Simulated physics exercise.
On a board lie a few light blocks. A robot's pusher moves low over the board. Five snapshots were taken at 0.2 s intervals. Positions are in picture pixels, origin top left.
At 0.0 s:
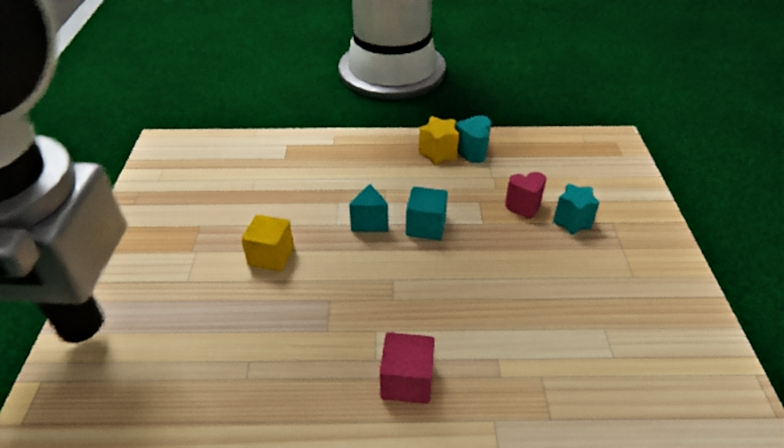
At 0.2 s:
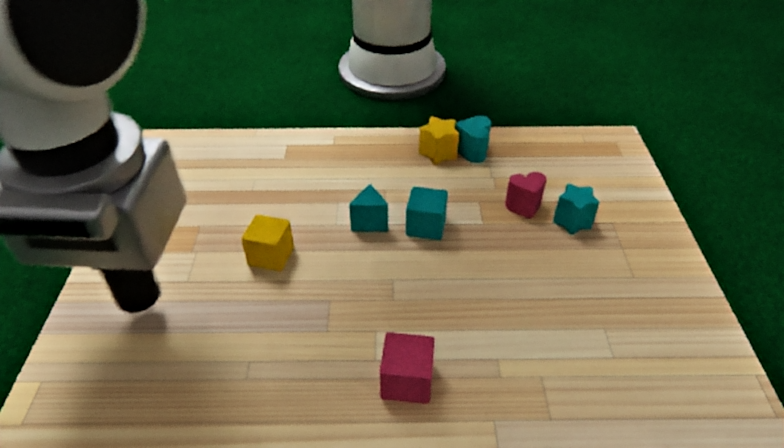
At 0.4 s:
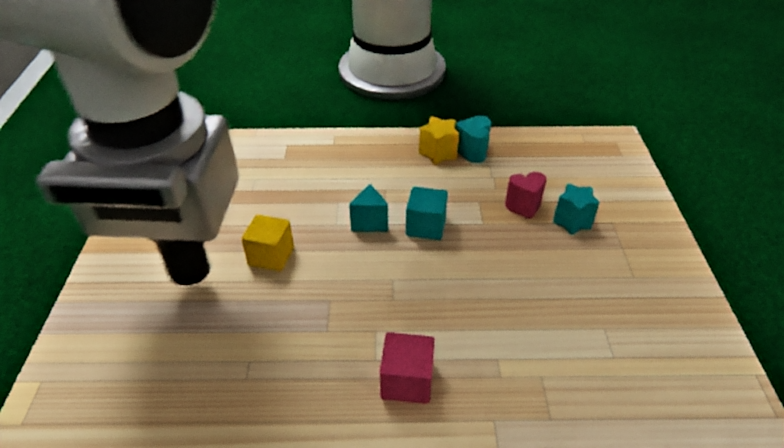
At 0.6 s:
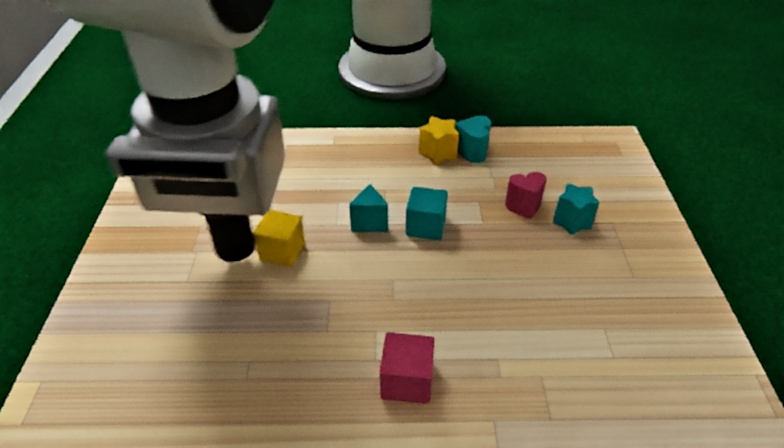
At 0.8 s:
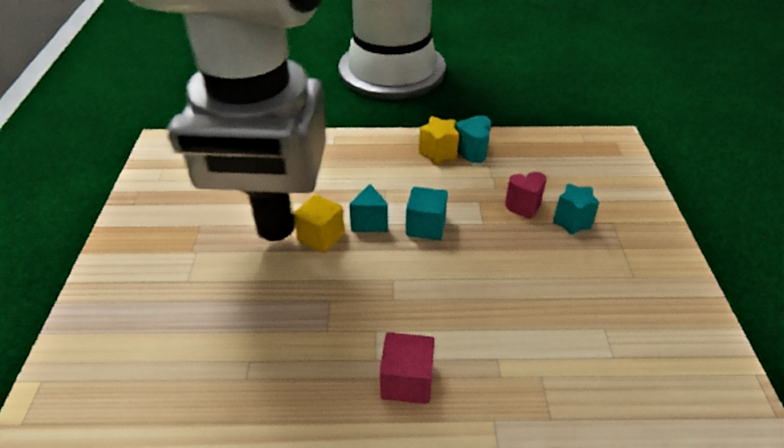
At first, a robot's dark-tipped pusher hovers at the left of a wooden board scattered with yellow, turquoise and red blocks. It moves right and away from the viewer, reaches the yellow cube and pushes it rightward, close to the turquoise triangular block, while the other blocks stay still.
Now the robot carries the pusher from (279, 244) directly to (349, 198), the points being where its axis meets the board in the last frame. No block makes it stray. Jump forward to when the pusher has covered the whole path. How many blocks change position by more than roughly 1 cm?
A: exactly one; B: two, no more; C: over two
I'll go with B - two, no more.
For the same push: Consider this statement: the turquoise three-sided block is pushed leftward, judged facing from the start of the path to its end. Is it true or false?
My answer: False.
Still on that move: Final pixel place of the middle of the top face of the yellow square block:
Located at (367, 191).
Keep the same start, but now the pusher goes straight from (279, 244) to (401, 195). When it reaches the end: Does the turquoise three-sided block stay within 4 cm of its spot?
No, that is not how it ends up.
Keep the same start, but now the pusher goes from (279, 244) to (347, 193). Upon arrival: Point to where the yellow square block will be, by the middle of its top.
The centre of its top will be at (355, 194).
On the path given first. Halfway along, pusher (314, 204); yellow square block (348, 202), turned 60° clockwise; turquoise three-sided block (379, 198), turned 25° anticlockwise.
At the end, pusher (348, 182); yellow square block (367, 191), turned 100° clockwise; turquoise three-sided block (394, 201); turquoise square block (430, 201), turned 15° anticlockwise.
